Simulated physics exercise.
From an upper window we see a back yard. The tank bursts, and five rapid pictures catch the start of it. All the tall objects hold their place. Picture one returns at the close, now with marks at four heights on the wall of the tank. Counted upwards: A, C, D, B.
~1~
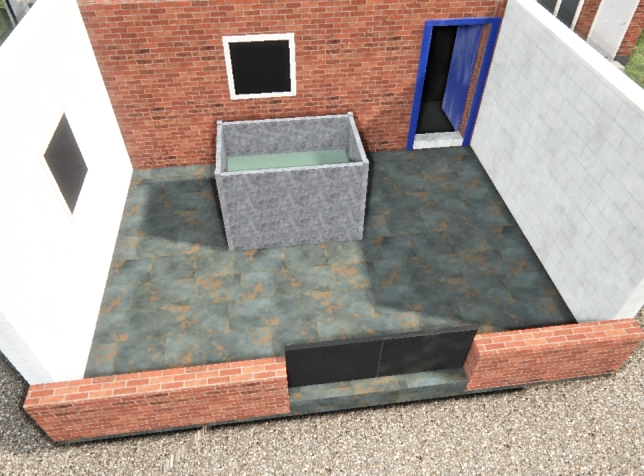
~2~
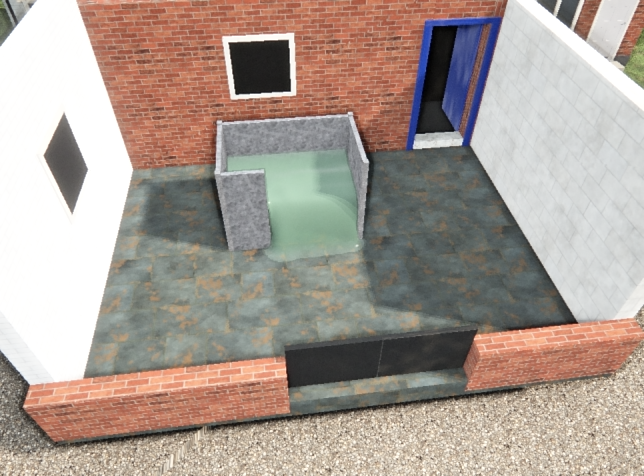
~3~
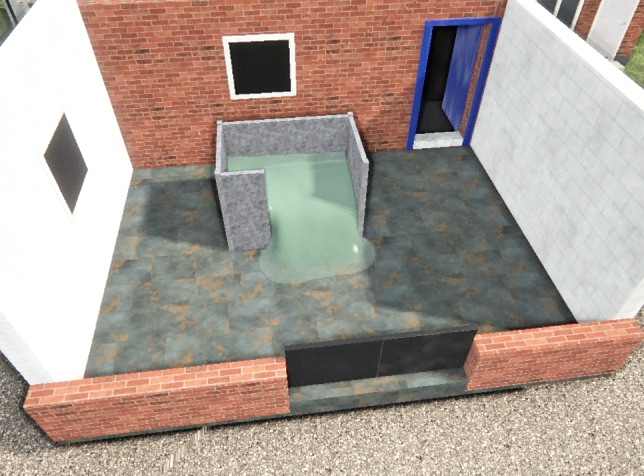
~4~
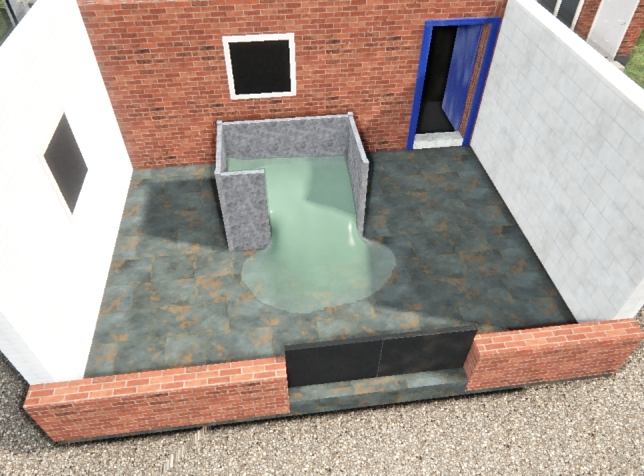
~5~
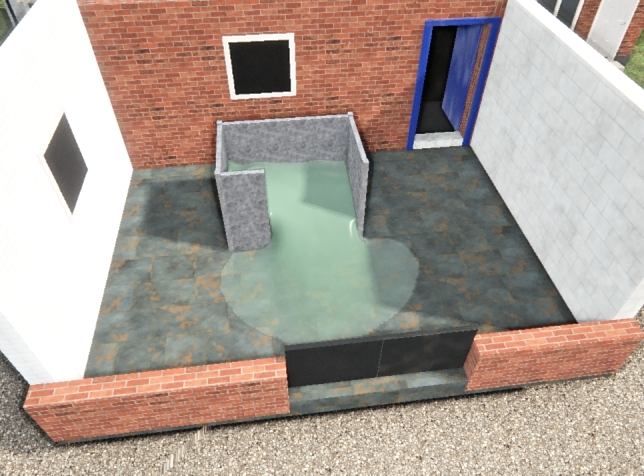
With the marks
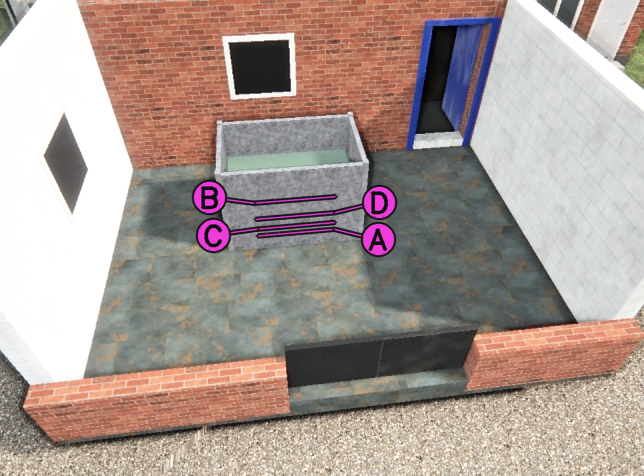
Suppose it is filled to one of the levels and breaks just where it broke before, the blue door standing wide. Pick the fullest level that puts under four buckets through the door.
Take B.
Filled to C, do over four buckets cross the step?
No, that is safe.
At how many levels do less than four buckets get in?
All of them.
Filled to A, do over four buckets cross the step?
No.
In magenta, A at (296, 232); B at (295, 199); C at (296, 225); D at (295, 215); from the bottom up A, C, D, B.
For mark A, nothing gets over.
For mark B, a bucket or two gets in.
For mark C, nothing gets over.
For mark D, nothing gets over.
